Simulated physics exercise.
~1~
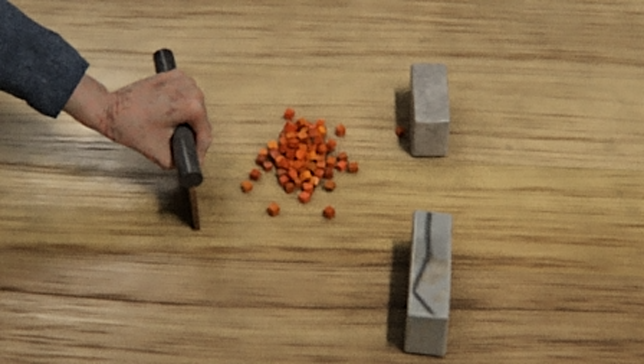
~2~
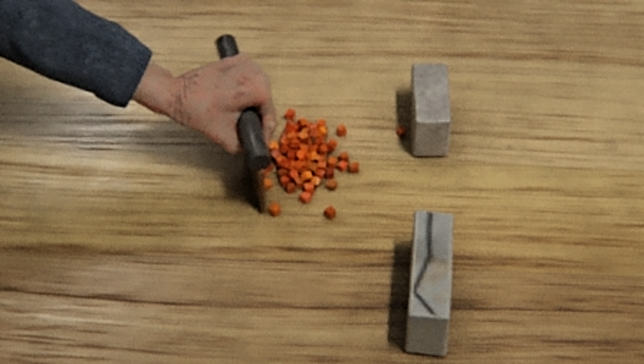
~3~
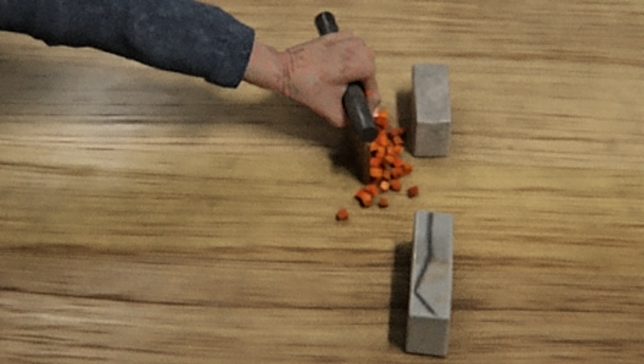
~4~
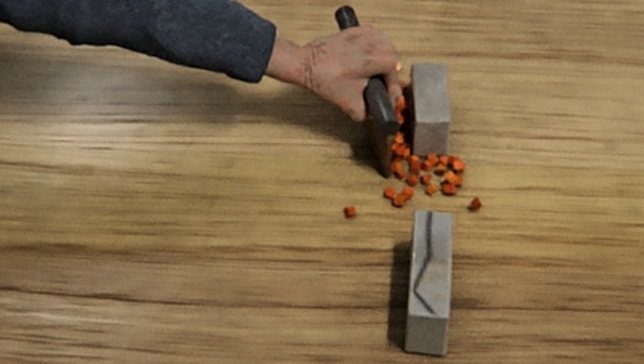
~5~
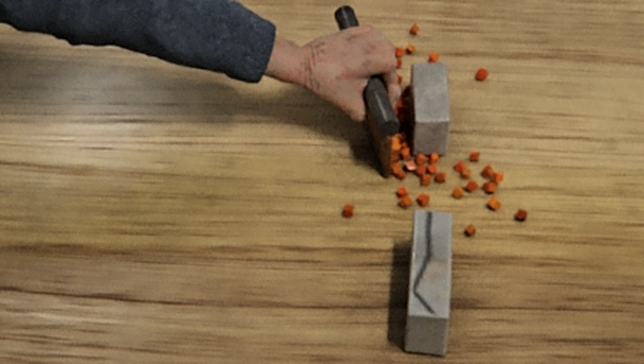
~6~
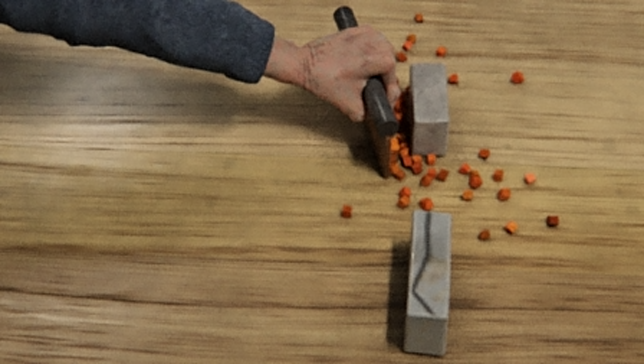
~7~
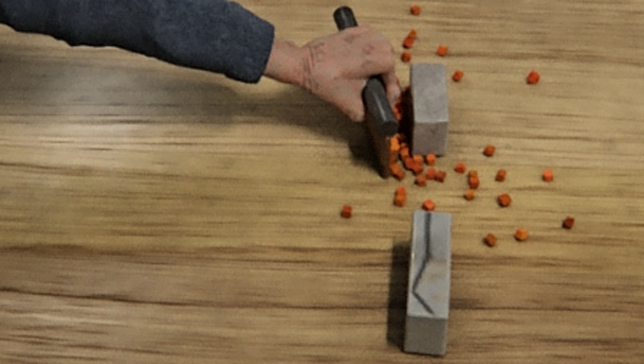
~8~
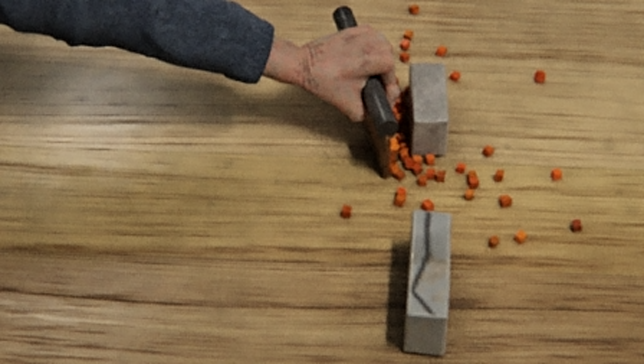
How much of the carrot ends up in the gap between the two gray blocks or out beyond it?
A medium share does. A fair number of cubes spill into or through the gap, but more of them stay held up in front of the blocks.
